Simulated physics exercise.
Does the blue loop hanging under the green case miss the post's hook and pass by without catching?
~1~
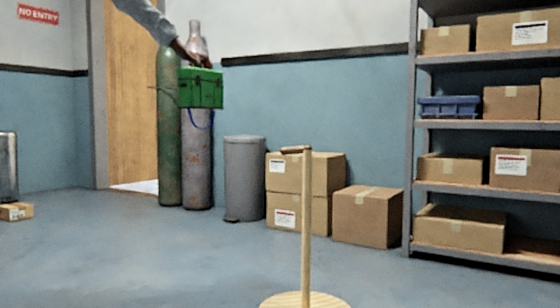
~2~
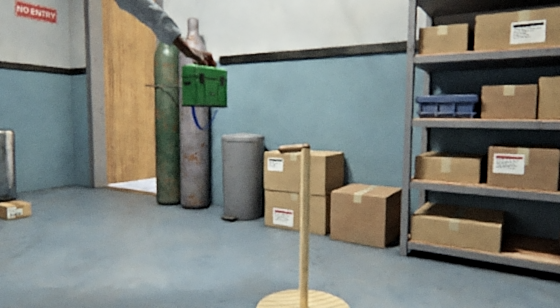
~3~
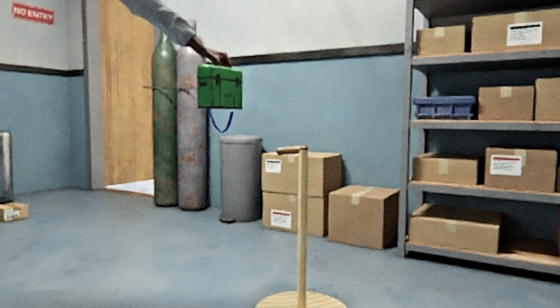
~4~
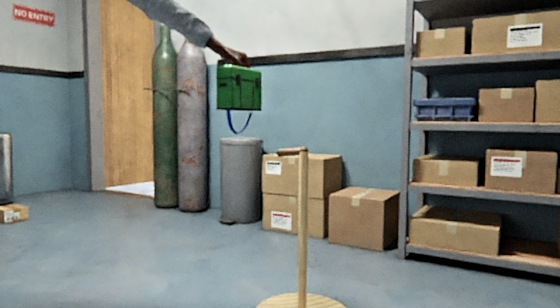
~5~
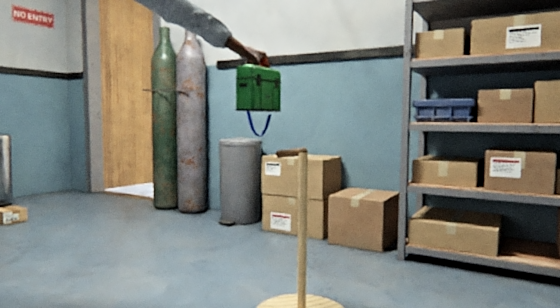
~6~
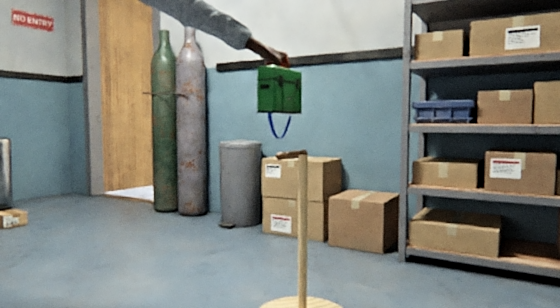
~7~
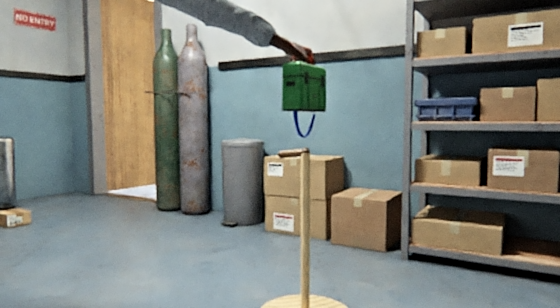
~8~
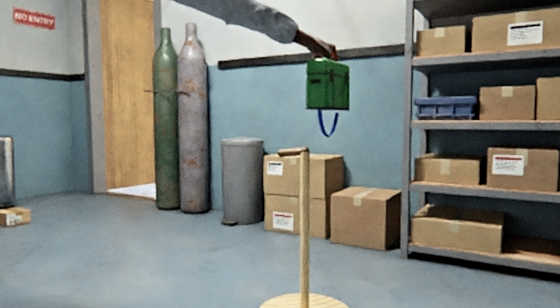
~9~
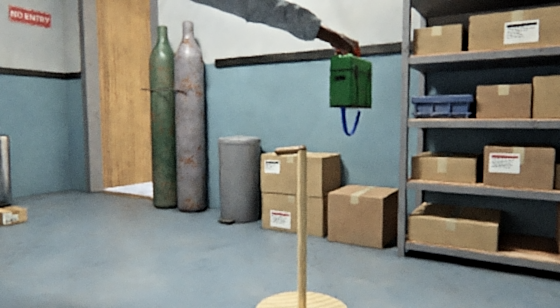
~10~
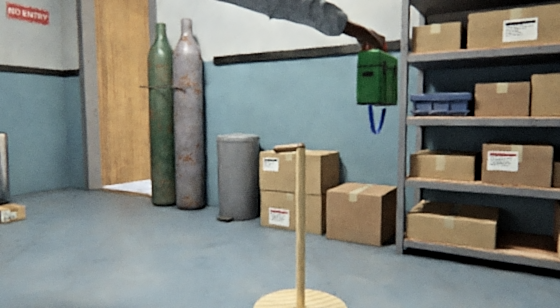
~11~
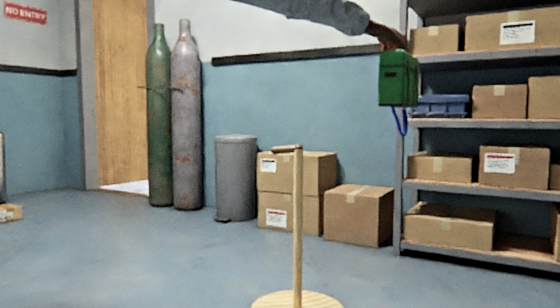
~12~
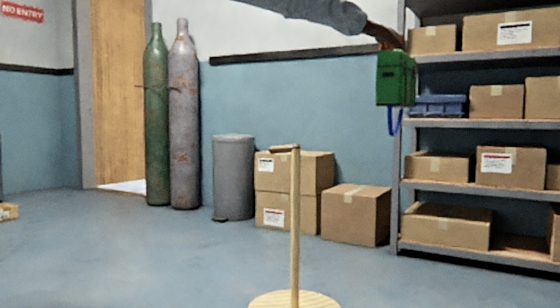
Yes, the loop passes by without catching, and the green case ends up clear of the post on its right, still held by the hand.
In a storeroom, a hand carries a green case rightward over a post, stopping near shelves.
